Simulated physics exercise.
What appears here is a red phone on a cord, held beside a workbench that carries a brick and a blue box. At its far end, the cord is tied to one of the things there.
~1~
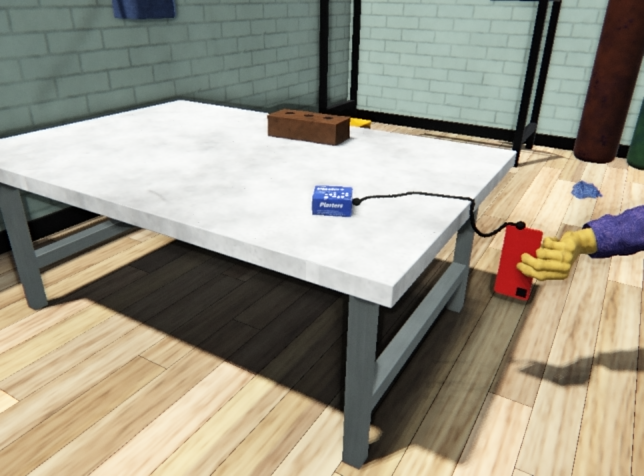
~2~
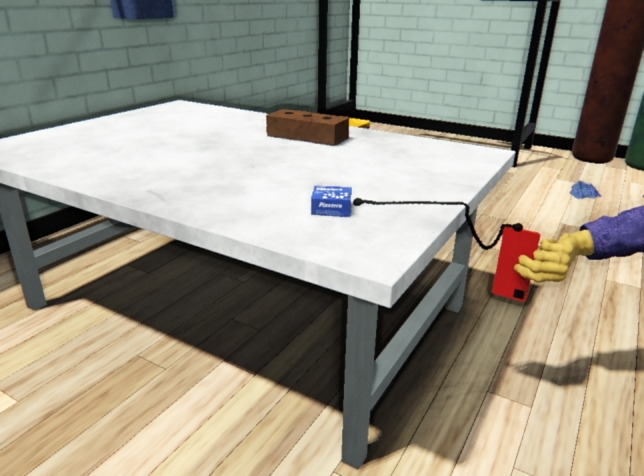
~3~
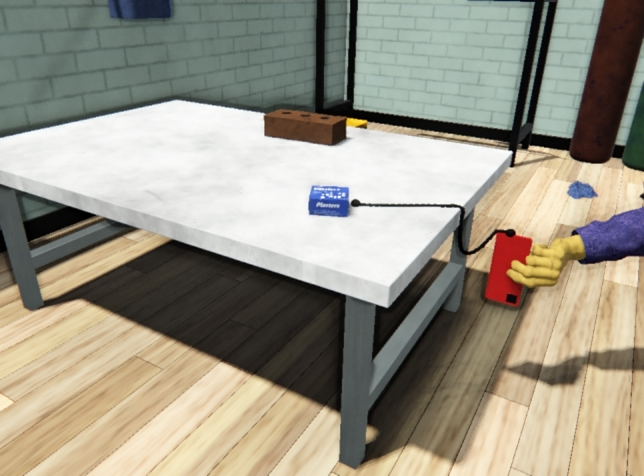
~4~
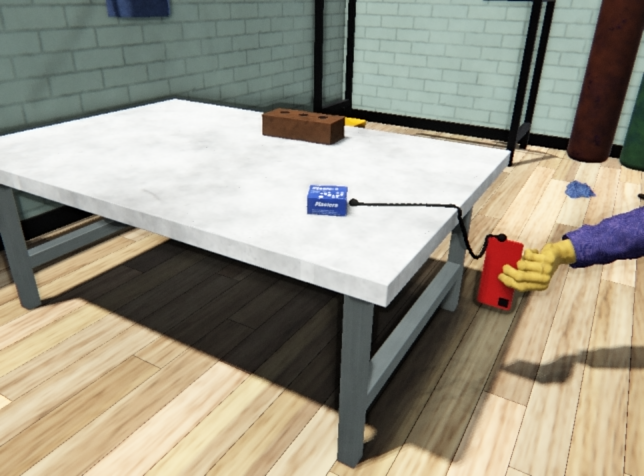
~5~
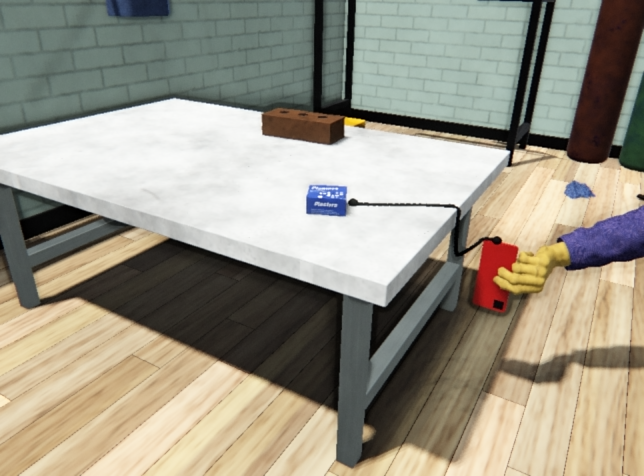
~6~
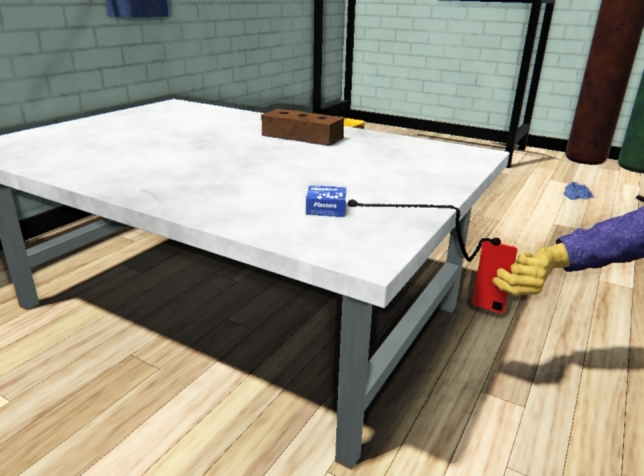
To begin with, a yellow-gloved hand holds a red phone beside a white-topped workbench, its slack, curving cord tied to a small blue box near a brick. The hand shifts the phone slightly left and down, the cord straightens across the tabletop, and the box barely changes position.
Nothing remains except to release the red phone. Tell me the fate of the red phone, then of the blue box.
The red phone goes all the way down; the blue box is yanked off.
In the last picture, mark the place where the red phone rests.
About (445, 422).
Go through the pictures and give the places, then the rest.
In the first frame, red phone (518, 263); brick (309, 116); blue box (333, 192).
In the second frame, red phone (515, 264).
In the third frame, red phone (508, 269).
In the fourth frame, red phone (500, 274); cord through (407, 205) (459, 217).
In the fifth frame, red phone (495, 276); cord through (407, 205) (458, 218).
In the sixth frame, red phone (494, 277); brick (303, 115); blue box (327, 192); cord tied to the box, with little slack.
Then, 0.44 s after the last picture, phone on the floor near (449, 417); brick unmoved; box over the edge.
Then, 0.72 s after the last picture, phone on the floor near (445, 422); brick unmoved; box down on the floor.
At rest, phone on the floor near (445, 422); brick unmoved; box down on the floor. The red phone drops all the way and the blue box is dragged off.
